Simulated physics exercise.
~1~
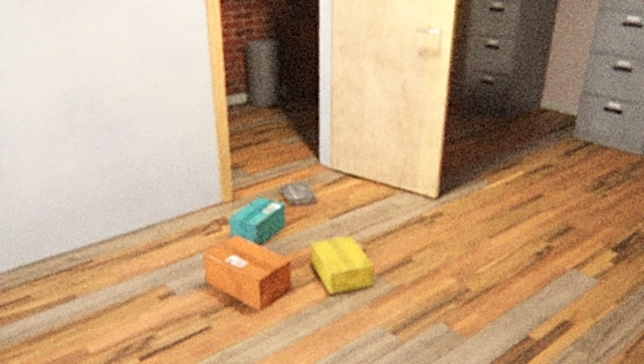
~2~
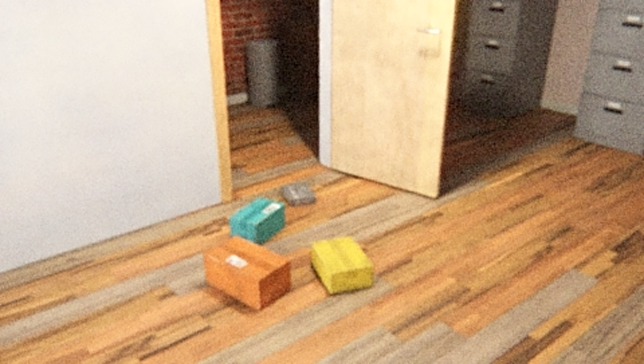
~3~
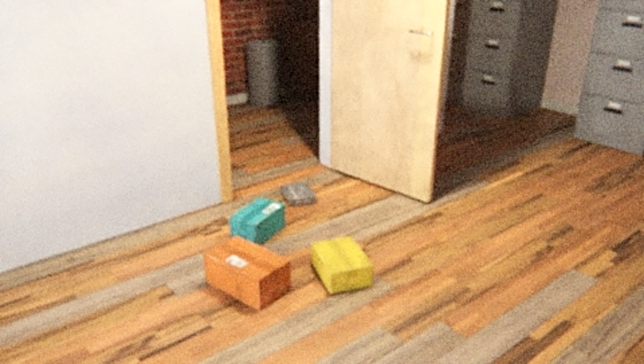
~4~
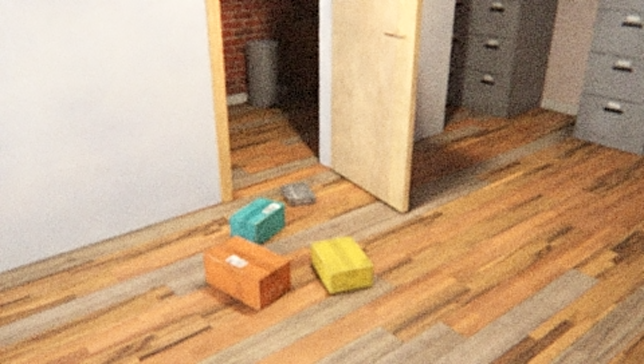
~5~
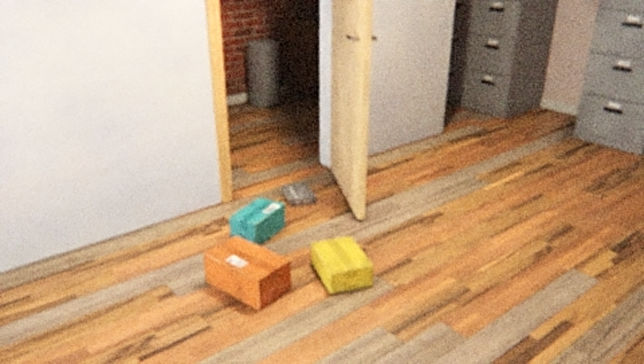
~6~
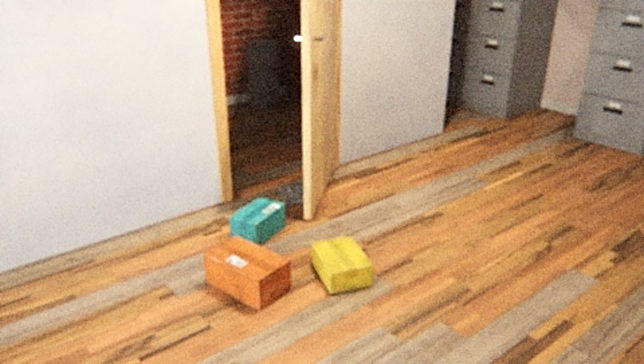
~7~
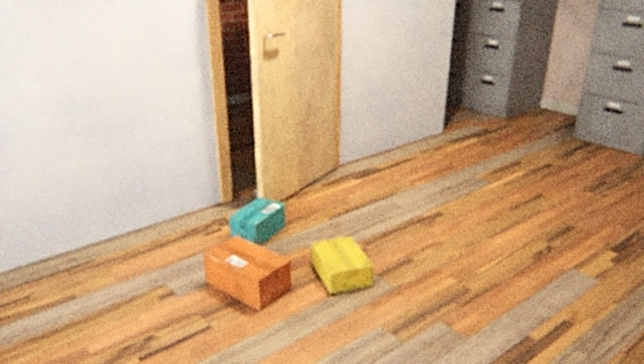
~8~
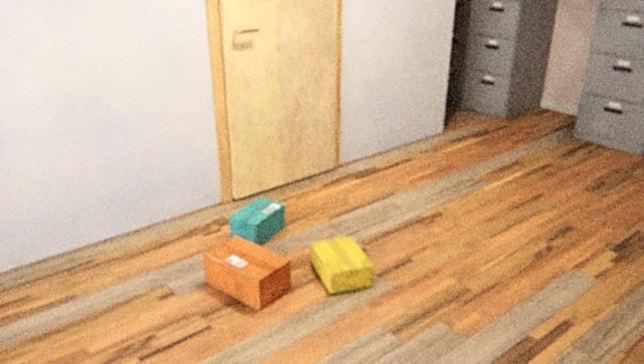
Room with wooden floor, door swinging shut and sweeping a small grey packet from view, three coloured boxes staying still.
